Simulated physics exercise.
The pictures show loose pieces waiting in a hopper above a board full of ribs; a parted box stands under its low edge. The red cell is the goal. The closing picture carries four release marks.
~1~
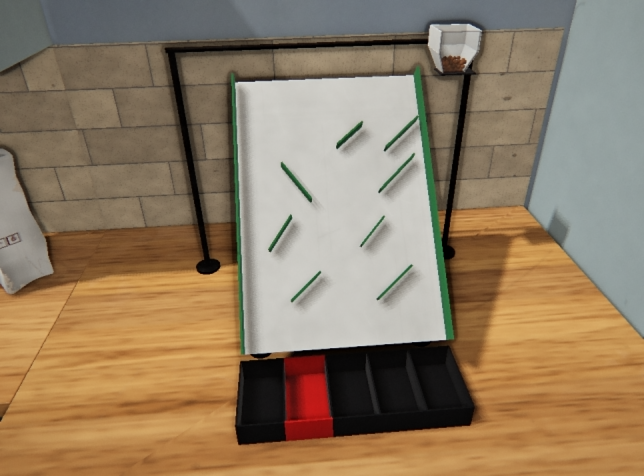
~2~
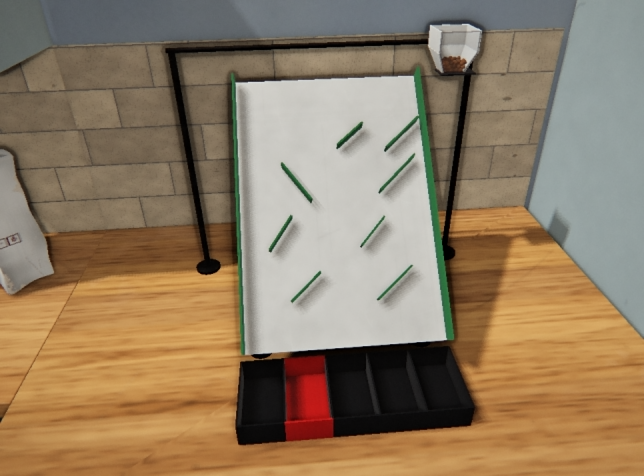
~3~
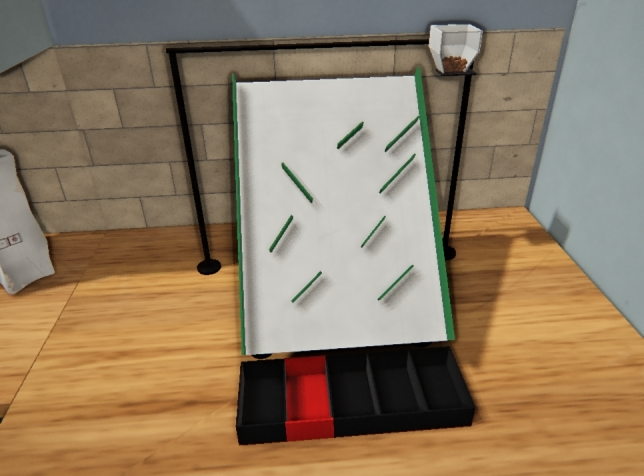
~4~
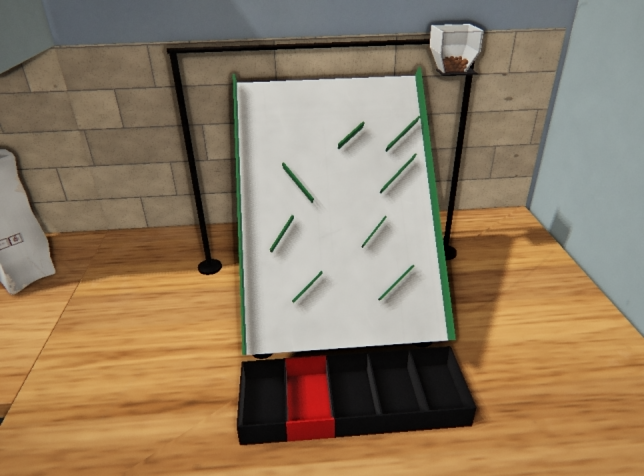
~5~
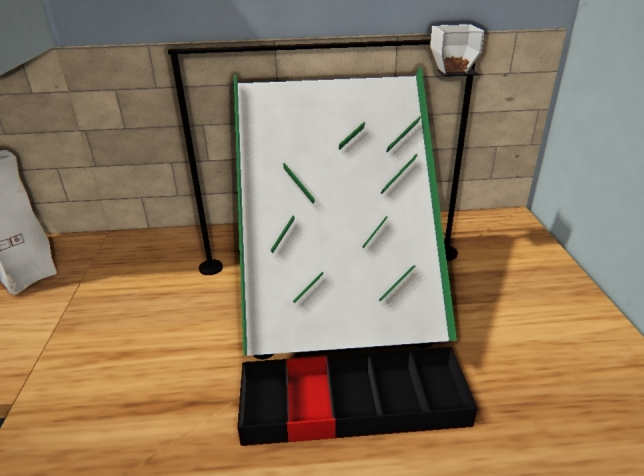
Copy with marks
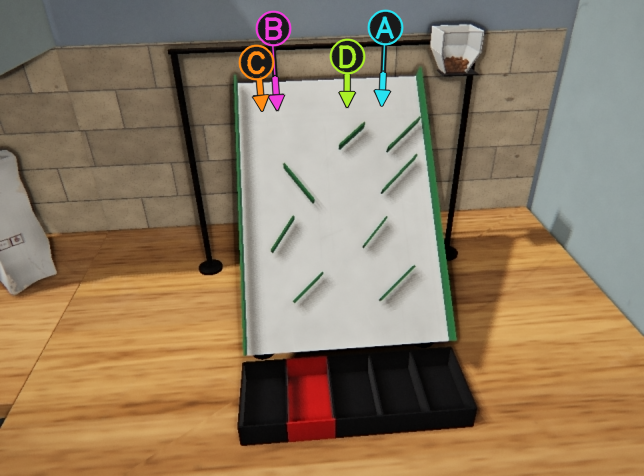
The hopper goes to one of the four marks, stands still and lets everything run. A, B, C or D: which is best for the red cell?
A.
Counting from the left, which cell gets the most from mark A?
It is the second one.
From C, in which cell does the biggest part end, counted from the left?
It is the first one.
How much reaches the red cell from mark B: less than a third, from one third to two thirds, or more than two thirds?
Less than a third.
On the marked copy, mark A meets the board at (381, 100); mark B meets the board at (276, 104); mark C meets the board at (261, 105); mark D meets the board at (347, 101).
With A, roughly half in the red cell, roughly a third in other cells, roughly a quarter outside the box.
With B, just a few in the red cell, the larger part in other cells, about a tenth outside the box.
With C, just a few in the red cell, the larger part in other cells, about a tenth outside the box.
With D, about a tenth in the red cell, the larger part in other cells, about a tenth outside the box.
